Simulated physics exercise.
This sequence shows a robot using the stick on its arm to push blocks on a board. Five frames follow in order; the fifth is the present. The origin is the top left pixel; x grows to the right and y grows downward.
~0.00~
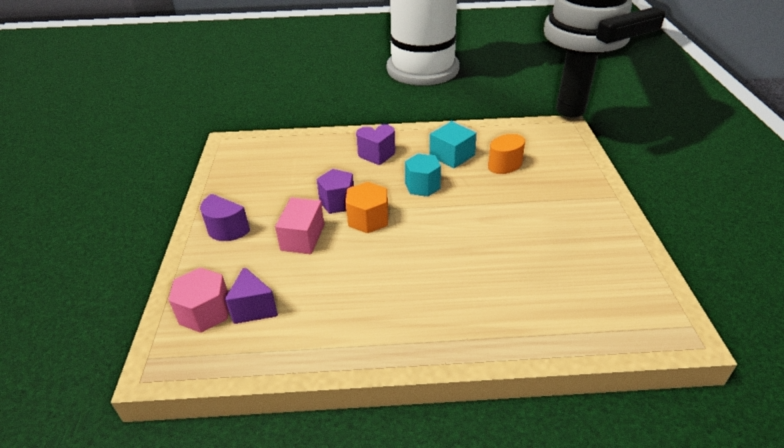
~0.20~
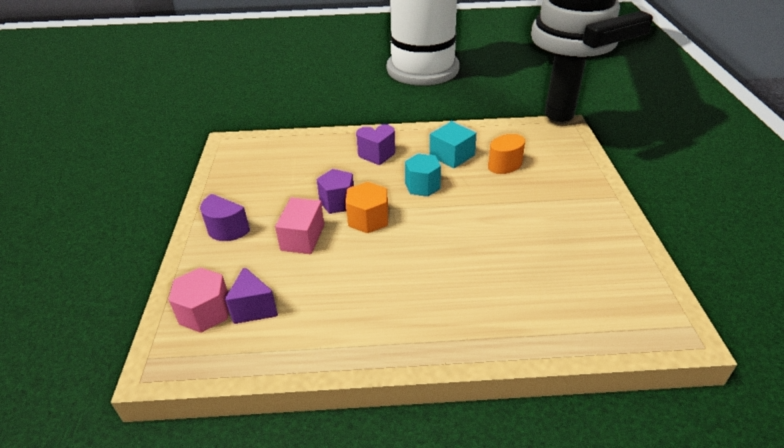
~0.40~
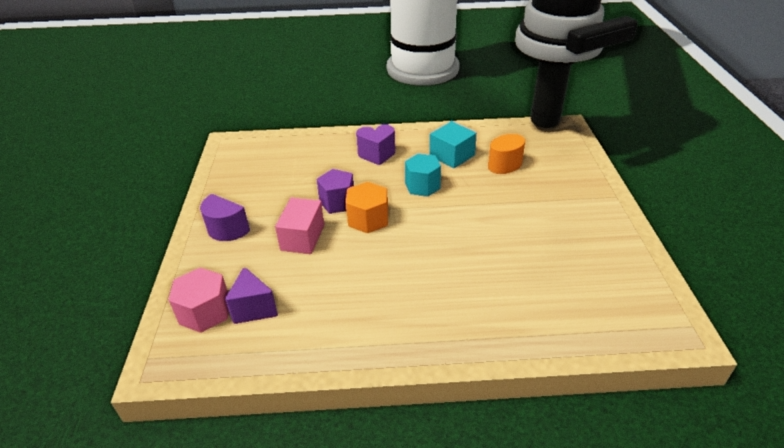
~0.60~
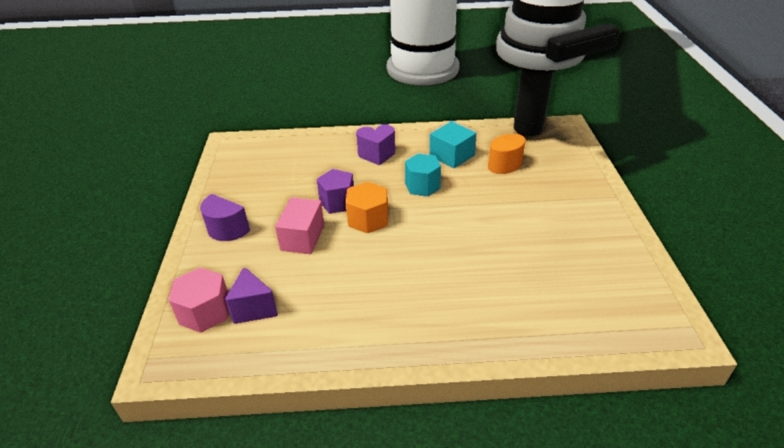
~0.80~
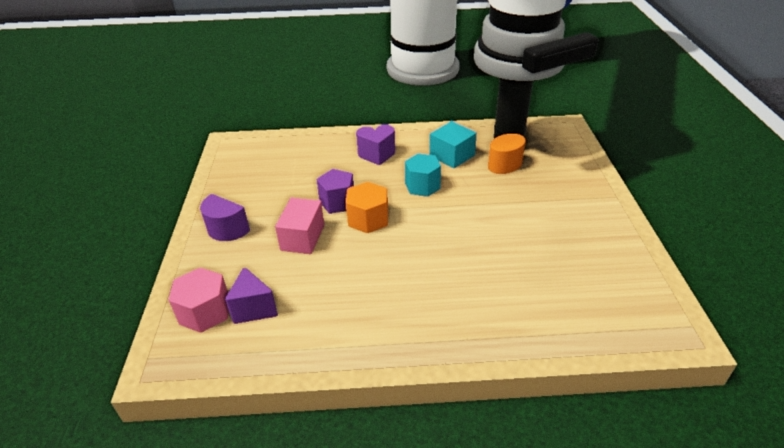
A light wooden board lies on a dark green surface, seen from above at an angle by a still camera. Pink, purple, orange and turquoise blocks sit across its left side and upper middle, with a white cylindrical base behind them and a robot arm holding a black stick at upper right. The arm moves the stick left and slightly nearer, to behind the rounded orange block, while the blocks stay still.
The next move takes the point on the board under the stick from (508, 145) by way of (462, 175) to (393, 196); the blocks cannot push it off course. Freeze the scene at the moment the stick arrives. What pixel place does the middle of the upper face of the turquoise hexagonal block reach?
I expect it at (358, 175).
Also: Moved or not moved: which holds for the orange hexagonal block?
Its place changes.
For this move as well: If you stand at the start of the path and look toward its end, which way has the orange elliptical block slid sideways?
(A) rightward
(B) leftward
That would be B.
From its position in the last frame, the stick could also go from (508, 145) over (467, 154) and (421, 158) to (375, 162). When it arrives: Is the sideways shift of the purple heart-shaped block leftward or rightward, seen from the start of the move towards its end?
It's pushed right.
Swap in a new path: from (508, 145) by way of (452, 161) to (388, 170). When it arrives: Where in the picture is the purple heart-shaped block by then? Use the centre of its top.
My best guess is (342, 123).
What follows on the original path. One third of the way, stick at (480, 160); orange elliptical block at (510, 152).
Two thirds of the way, stick at (441, 178); turquoise hexagonal block at (410, 167); turquoise square at (450, 132); orange elliptical block at (510, 152).
At the end, stick at (393, 191); orange hexagonal block at (358, 199), turned 30° anticlockwise; turquoise hexagonal block at (358, 175); turquoise square at (450, 132); orange elliptical block at (510, 152).
